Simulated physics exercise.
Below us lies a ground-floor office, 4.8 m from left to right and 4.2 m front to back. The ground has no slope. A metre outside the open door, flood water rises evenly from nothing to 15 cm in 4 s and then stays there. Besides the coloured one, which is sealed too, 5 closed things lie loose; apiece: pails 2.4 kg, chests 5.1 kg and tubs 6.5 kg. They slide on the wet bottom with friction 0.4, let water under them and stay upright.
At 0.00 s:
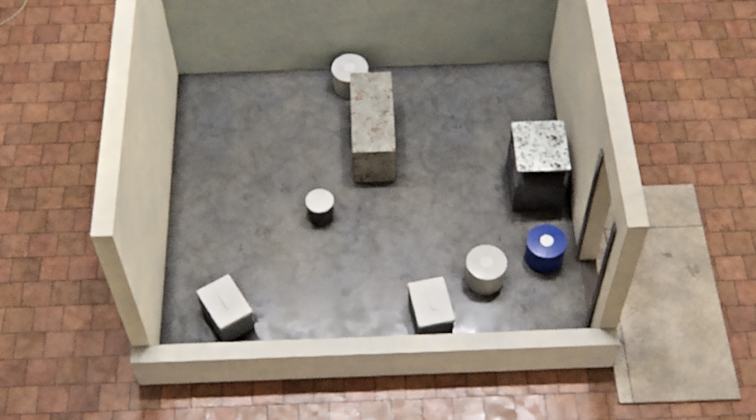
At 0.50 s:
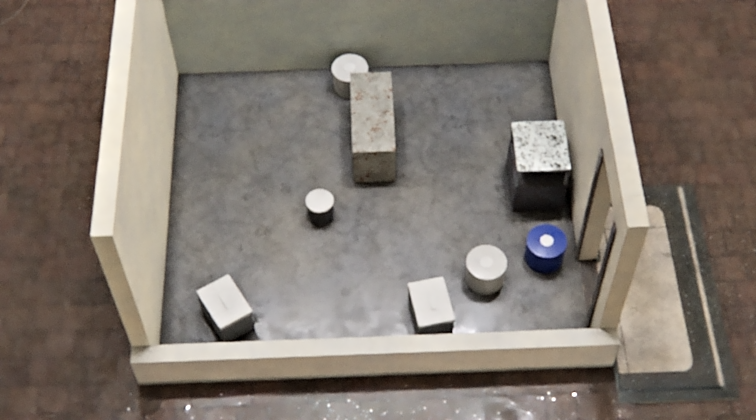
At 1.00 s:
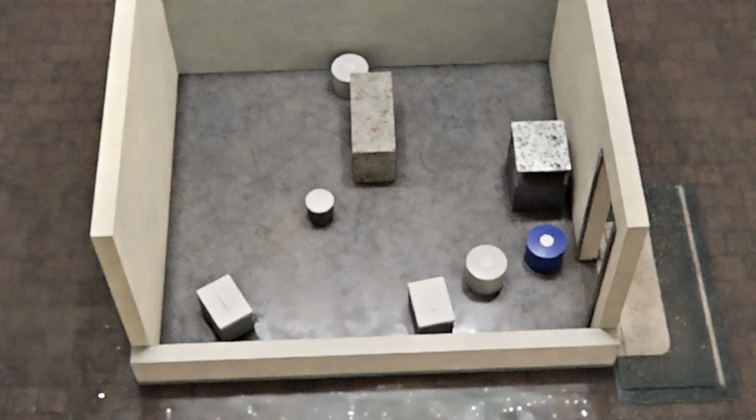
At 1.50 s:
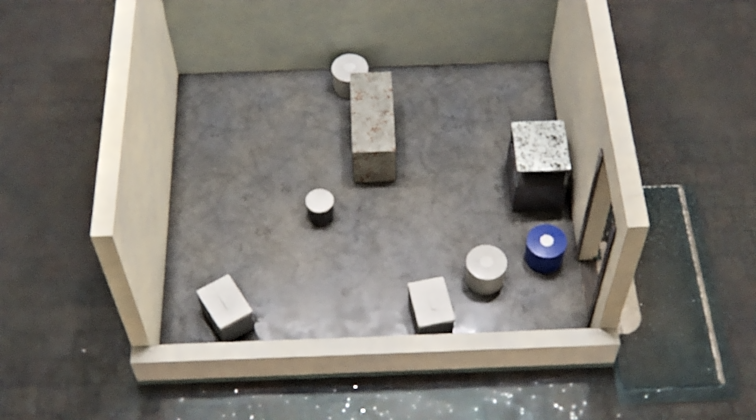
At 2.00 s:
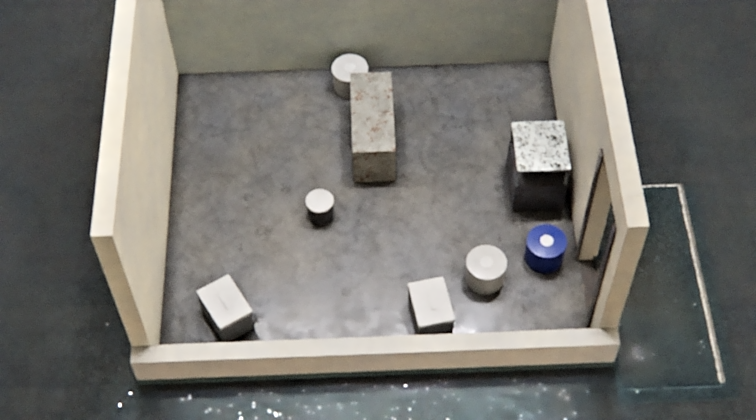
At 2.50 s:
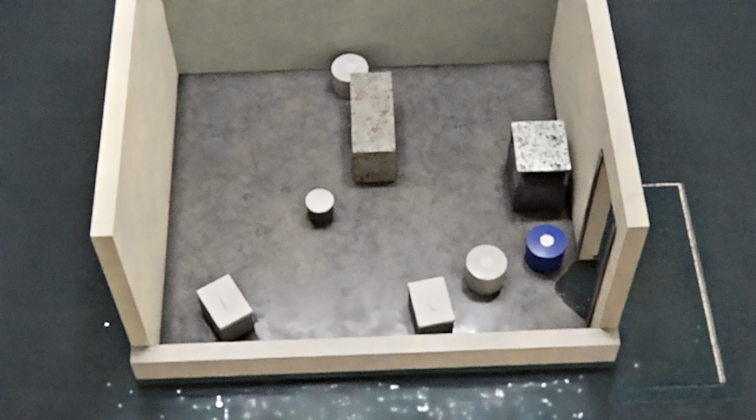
Dark water spreads over the brick paving around a walled room whose objects stay still.
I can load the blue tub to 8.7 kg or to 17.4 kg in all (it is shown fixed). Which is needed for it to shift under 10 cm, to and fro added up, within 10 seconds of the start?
Verdict: Only the larger load is enough.
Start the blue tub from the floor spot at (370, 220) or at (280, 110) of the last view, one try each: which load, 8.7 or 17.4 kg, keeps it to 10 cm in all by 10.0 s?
In that order: Either load holds; the smaller is enough.
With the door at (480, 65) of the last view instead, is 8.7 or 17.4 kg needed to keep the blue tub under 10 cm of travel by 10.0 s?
Then the smaller load will do.
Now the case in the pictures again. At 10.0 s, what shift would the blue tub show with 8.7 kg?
About 30 cm.
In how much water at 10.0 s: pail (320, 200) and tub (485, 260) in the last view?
About 2 and 3 cm.
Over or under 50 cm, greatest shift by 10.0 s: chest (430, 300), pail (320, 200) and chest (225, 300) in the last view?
In that order: Over, less, over.
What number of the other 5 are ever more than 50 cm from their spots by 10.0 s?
2 of them.
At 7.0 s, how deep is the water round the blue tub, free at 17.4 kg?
Roughly 4 cm.
After 3.5 s the blue tub would be 0 cm from its start with 8.7 kg and 0 cm from its start with 17.4 kg; 3 cm of water round it then.
After 4.5 s the blue tub would be 13 cm from its start with 8.7 kg and 0 cm from its start with 17.4 kg; 4 cm of water round it then.
After 7.0 s the blue tub would be 28 cm from its start with 8.7 kg and 0 cm from its start with 17.4 kg; 4 cm of water round it then.
After 10.0 s the blue tub would be 28 cm from its start with 8.7 kg and 0 cm from its start with 17.4 kg; 5 cm of water round it then.
